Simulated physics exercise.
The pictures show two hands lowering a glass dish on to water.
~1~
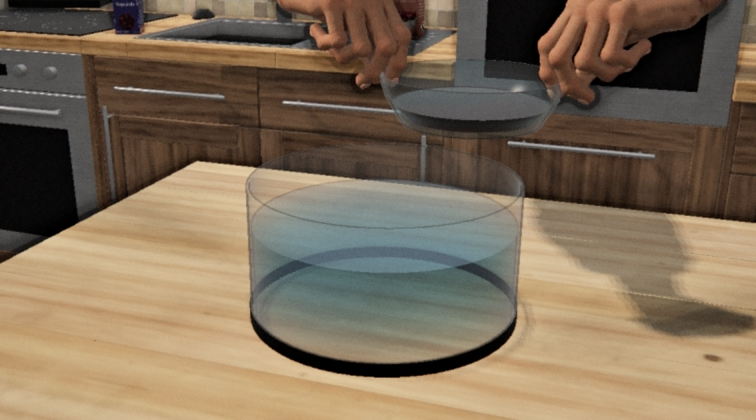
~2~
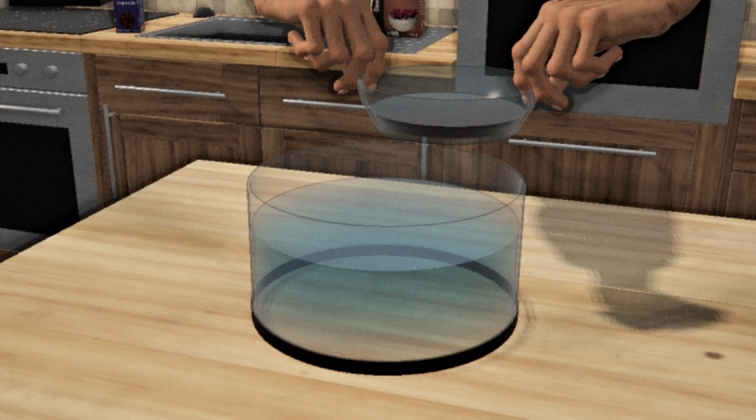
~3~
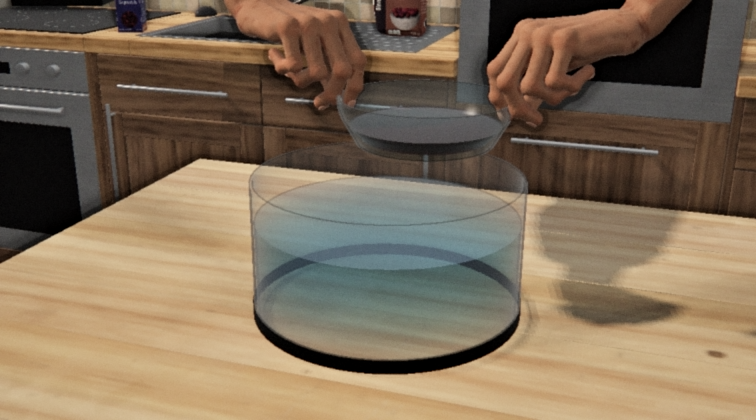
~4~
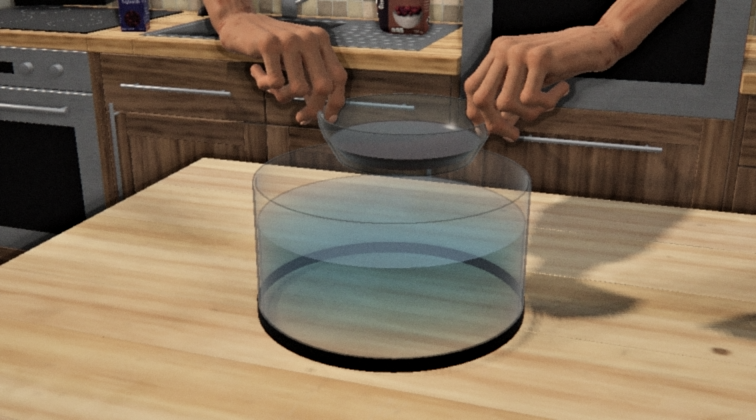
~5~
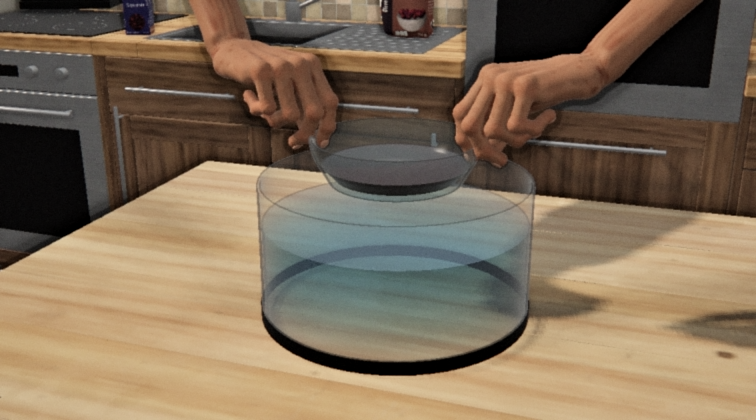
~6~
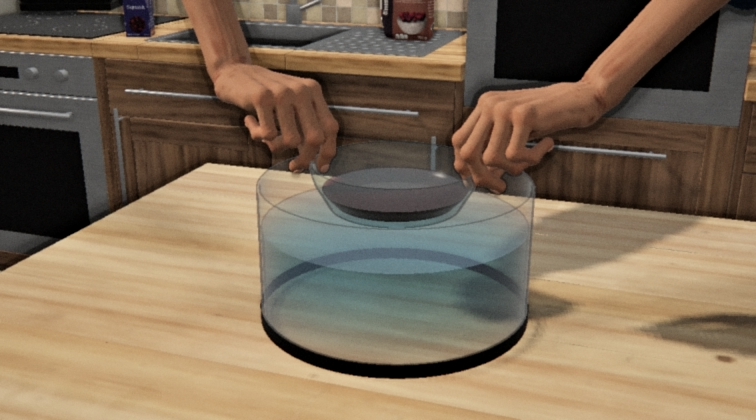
Two hands carry a clear, shallow glass dish with a dark layer inside down and to the left, from behind a big clear tub of pale blue water to just over its surface, between the tub's walls. The black-based tub stands on a light wooden counter, seen from slightly above. Behind are brown wooden cabinets, a sink and a silver oven at left, as the view shifts very slightly.
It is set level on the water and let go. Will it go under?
The dish stays afloat.
Shortly, the dish dips into the water.
Then, it bobs and steadies.
At the finish, the dish floats with a third of its side showing.
